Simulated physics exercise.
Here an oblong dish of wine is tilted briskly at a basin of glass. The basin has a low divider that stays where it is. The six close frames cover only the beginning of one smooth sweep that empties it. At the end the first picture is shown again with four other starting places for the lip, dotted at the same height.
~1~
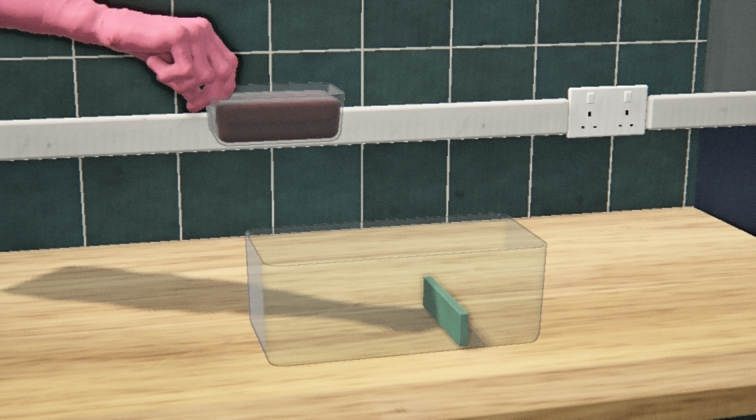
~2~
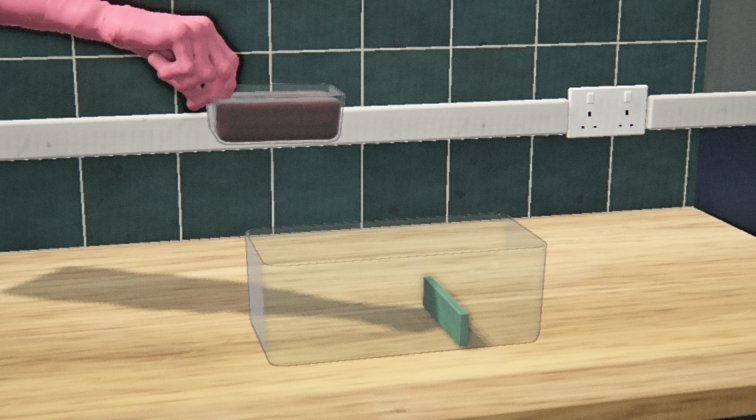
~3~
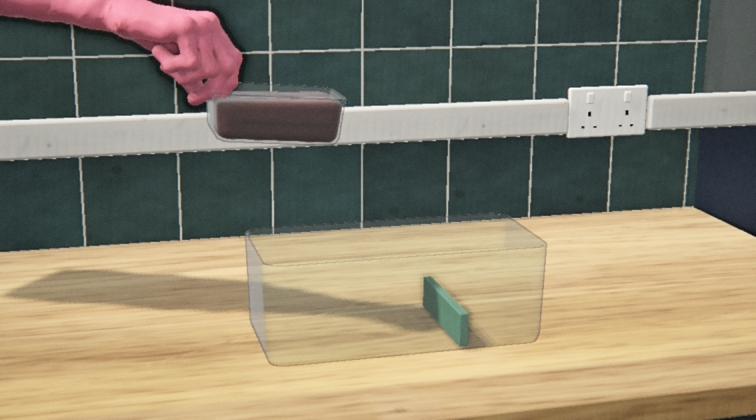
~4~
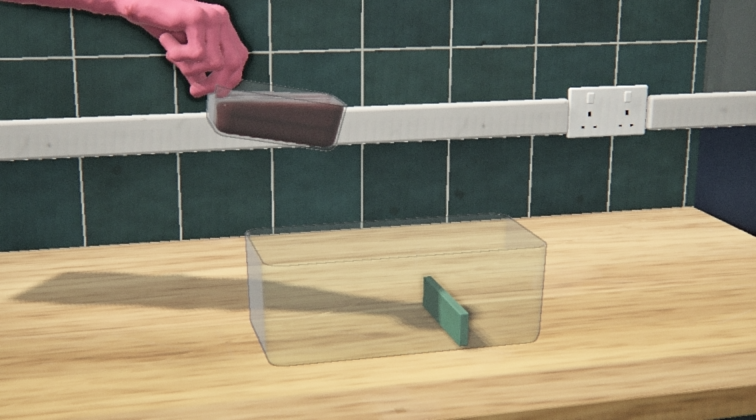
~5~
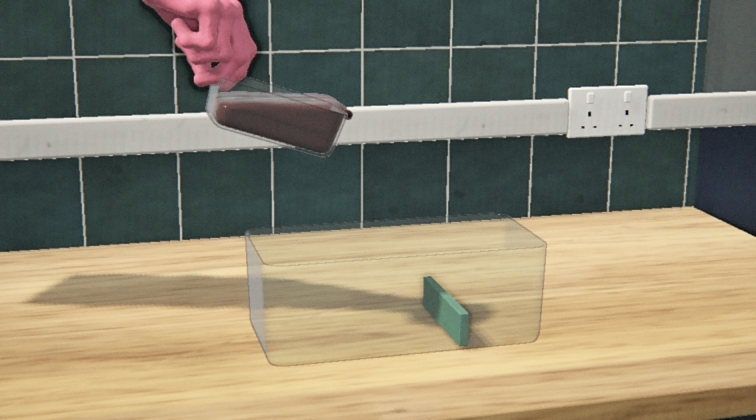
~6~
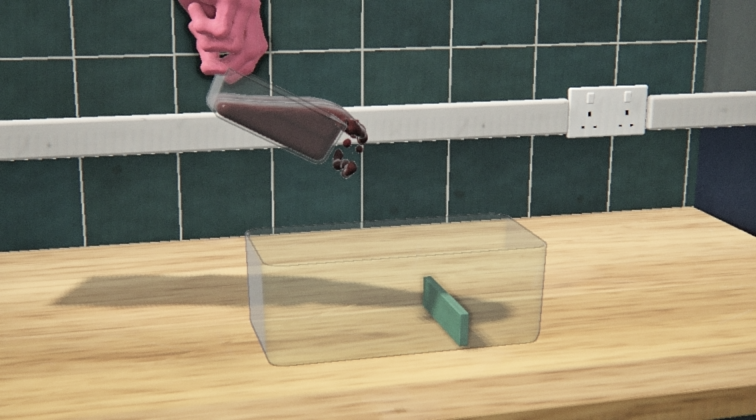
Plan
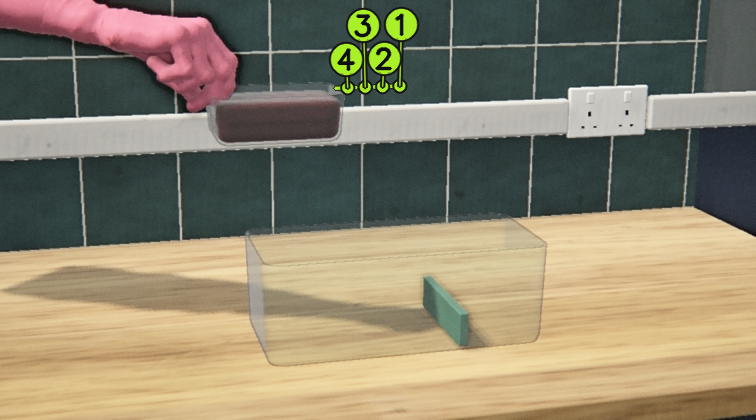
At the start, a pink hand holds a clear oblong dish of dark reddish-brown wine upright above a glass basin with a small green wall inside. The hand then tilts the dish down to the right, increasingly steeply, until wine slips over the lip and drops in dark blobs.
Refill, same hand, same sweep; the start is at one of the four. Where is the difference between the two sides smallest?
Spot 2.
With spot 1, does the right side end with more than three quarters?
No, it does not.
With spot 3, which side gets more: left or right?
More ends on the left.
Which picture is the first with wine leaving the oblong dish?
In picture 5.
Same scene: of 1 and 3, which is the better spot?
Here it is spot 1.
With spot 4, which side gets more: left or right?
The left side.
On the marked copy, 1 at (399, 86); 2 at (382, 86); 3 at (365, 87); 4 at (347, 87).
Choosing 1, about 32 % ends left of the wall and 67 % right of it.
Choosing 2, about 50 % ends left of the wall and 49 % right of it.
Choosing 3, about 85 % ends left of the wall and 14 % right of it.
Choosing 4, about 94 % ends left of the wall and 5 % right of it.
